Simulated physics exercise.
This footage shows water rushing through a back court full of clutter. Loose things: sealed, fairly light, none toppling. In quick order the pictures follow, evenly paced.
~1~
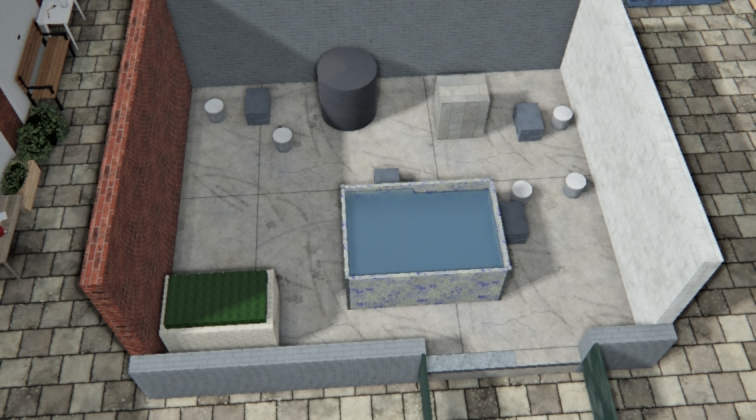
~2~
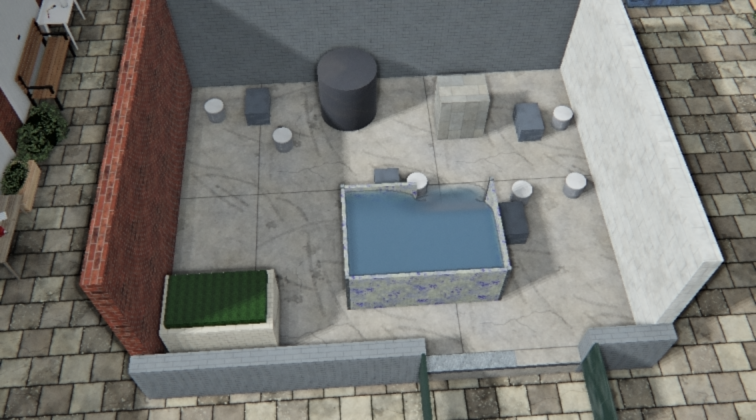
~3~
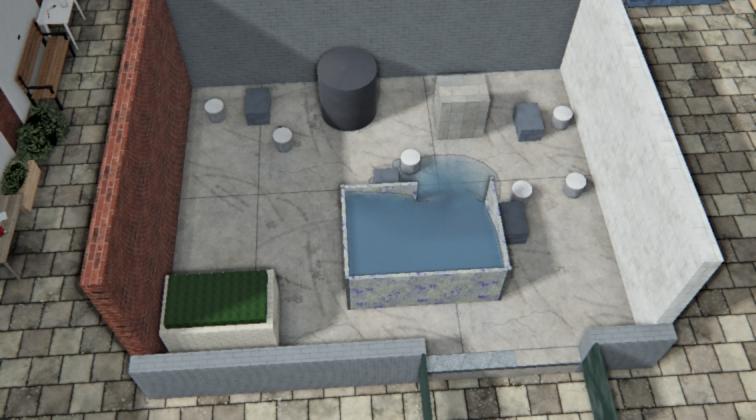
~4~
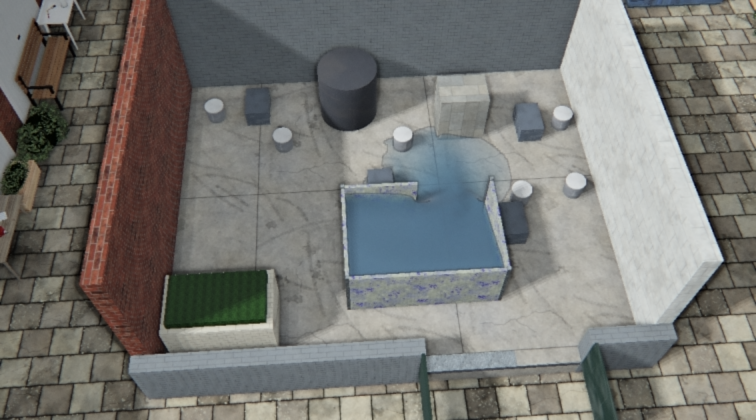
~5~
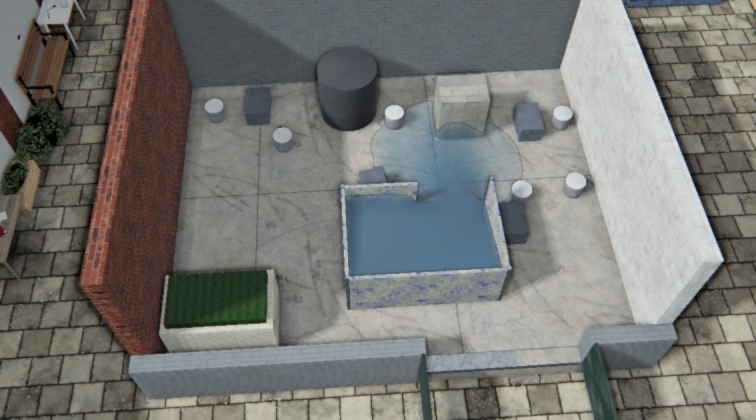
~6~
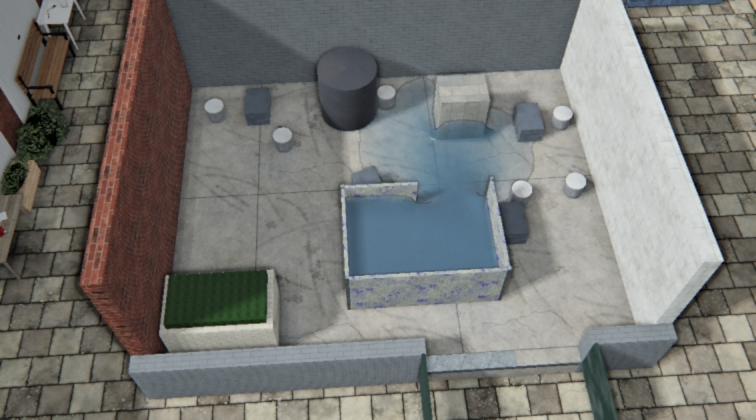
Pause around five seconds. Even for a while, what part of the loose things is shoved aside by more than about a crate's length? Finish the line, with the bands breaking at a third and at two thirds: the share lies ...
The share lies at two thirds or above.
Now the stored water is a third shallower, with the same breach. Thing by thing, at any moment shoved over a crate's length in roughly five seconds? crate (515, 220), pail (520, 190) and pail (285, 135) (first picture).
The first one: Doesn't reach it. The second: Doesn't reach it. The third: Reaches it.
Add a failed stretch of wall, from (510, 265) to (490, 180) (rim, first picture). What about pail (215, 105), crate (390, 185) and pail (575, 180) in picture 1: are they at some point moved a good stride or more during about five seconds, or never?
Same order as named: Not sent that far; not sent that far; sent that far.
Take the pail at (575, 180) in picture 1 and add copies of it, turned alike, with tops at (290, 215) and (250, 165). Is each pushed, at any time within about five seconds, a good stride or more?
Stays put, displaced.
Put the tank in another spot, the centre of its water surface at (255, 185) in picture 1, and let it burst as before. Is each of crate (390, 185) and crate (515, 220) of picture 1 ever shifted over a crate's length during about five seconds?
Lab note, in listed order: Full stretch not covered; full stretch covered.
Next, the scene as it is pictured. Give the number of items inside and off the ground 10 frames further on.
It adds up to 3.
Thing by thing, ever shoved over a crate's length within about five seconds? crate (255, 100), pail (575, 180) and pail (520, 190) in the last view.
Note, listed order - moved a long way / moved a long way / never went far.
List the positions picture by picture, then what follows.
In the first frame, a pail is out of sight; a crate at (388, 183) rests on the ground; 0 of 10 have shifted.
The second frame shows a pail at (417, 181), on the bottom, close to its start; a crate at (388, 183) rests on the ground; 1 of 10 have shifted.
The third frame shows a pail at (411, 157) rests on the ground, a stride from its start; a crate at (387, 183), on the bottom; 1 of 10 have shifted.
The fourth frame shows a pail at (403, 134) rests on the ground, a stride from its start; a crate at (381, 183), on the bottom, close to its start; 2 of 10 have shifted.
The fifth frame shows a pail at (395, 112) rests on the ground, far from its start; a crate at (375, 184) rests on the ground, close to its start; 2 of 10 have shifted.
The sixth frame shows a pail at (386, 92) rests on the ground, far from its start; a crate at (369, 184) rests on the ground, close to its start; 2 of 10 have shifted.
A moment on, 1 of 10 are well off their spots; 1 afloat.
Next, 3 of 10 are well off their spots; 3 afloat.
Later, 5 of 10 are well off their spots; 5 afloat.
In the end, 7 of 10 are well off their spots, and 7 have been at some point; 6 afloat.
